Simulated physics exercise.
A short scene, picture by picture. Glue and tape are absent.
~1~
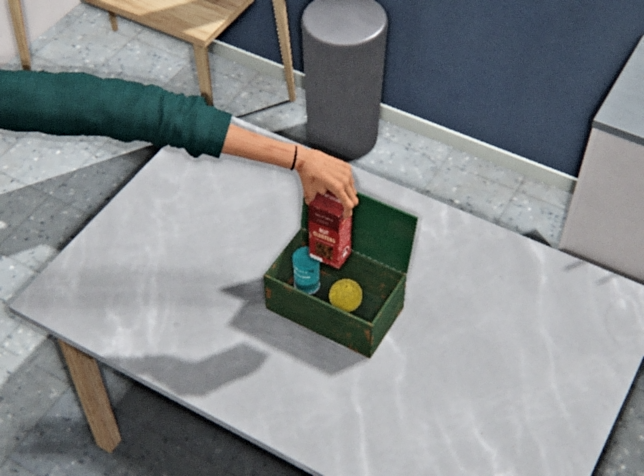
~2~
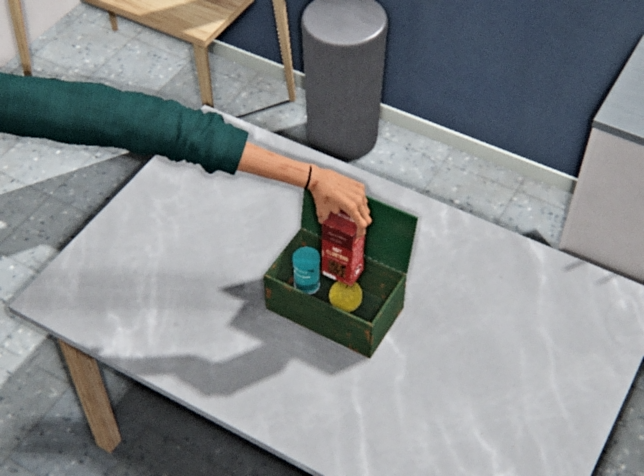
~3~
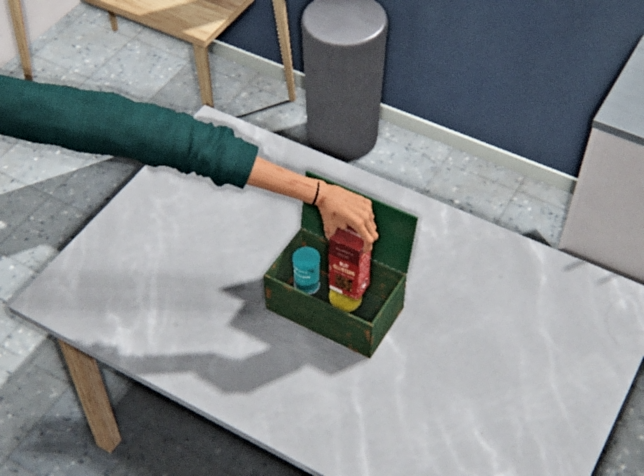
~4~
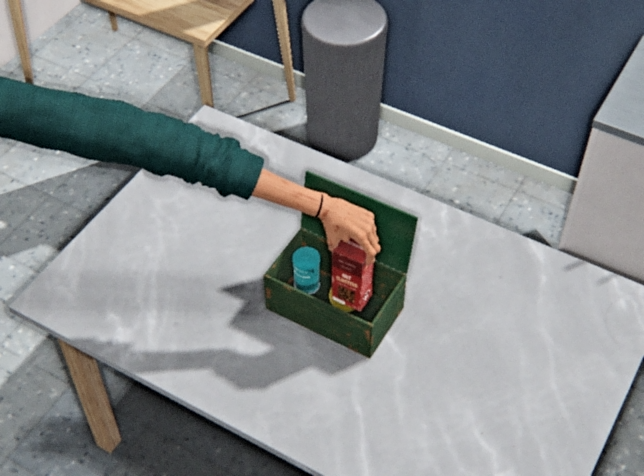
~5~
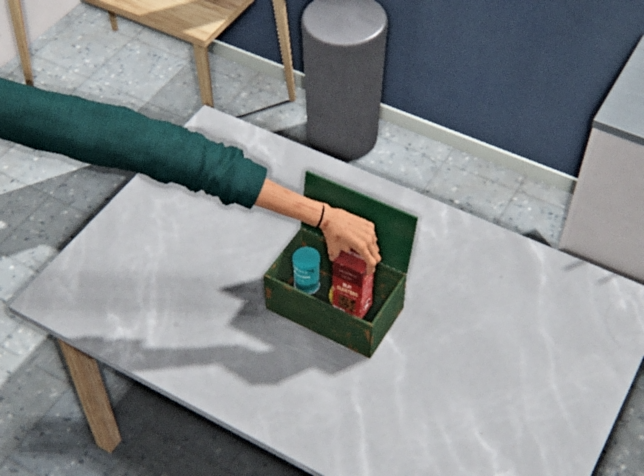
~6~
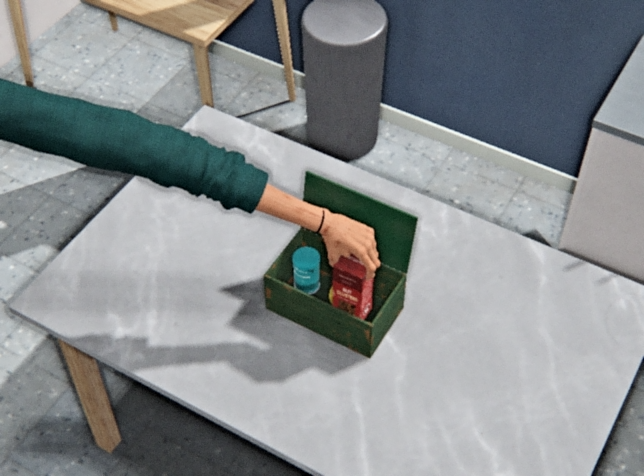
A hand in a green sleeve lowering a red carton into an open green box, covering the yellow apple beside a teal container.
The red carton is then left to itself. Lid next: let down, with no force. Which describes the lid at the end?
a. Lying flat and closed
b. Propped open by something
Propped open by something.
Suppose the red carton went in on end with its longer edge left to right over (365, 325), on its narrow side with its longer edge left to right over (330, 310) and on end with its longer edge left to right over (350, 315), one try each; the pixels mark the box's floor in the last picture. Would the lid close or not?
First try: It is held up; second try: It shuts flat; third try: It stays ajar.
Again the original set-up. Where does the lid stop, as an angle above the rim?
Some 25°.
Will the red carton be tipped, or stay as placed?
Observation: It keeps the set orientation.
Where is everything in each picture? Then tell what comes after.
On its way; red carton (330, 229); yellow apple (346, 296), in the first picture.
On its way; red carton (343, 247); yellow apple (346, 296), in the second picture.
On its way; red carton (350, 262), in the third picture.
On its way; red carton (352, 273), in the fourth picture.
On its way; red carton (353, 283), in the fifth picture.
Put in, still held; red carton (353, 288), in the sixth picture.
Then, 0.40 s later than the last frame, red carton tilted by 14° near (342, 306); yellow apple moved a little.
Then, 1.30 s later than the last frame, lid 77° above the rim; red carton moved about its own width near (349, 311); yellow apple moved a little.
Then, 1.90 s later than the last frame, lid 38° above the rim; red carton moved about its own width near (349, 311); yellow apple moved a little.
Then, 3.60 s later than the last frame, lid 25° above the rim; red carton moved about its own width near (350, 311); yellow apple moved a little.
When it is over, lid 26° above the rim; moved from the start, red carton; the other 2 as before. End places, in pixels of the last picture, red carton near (350, 311).
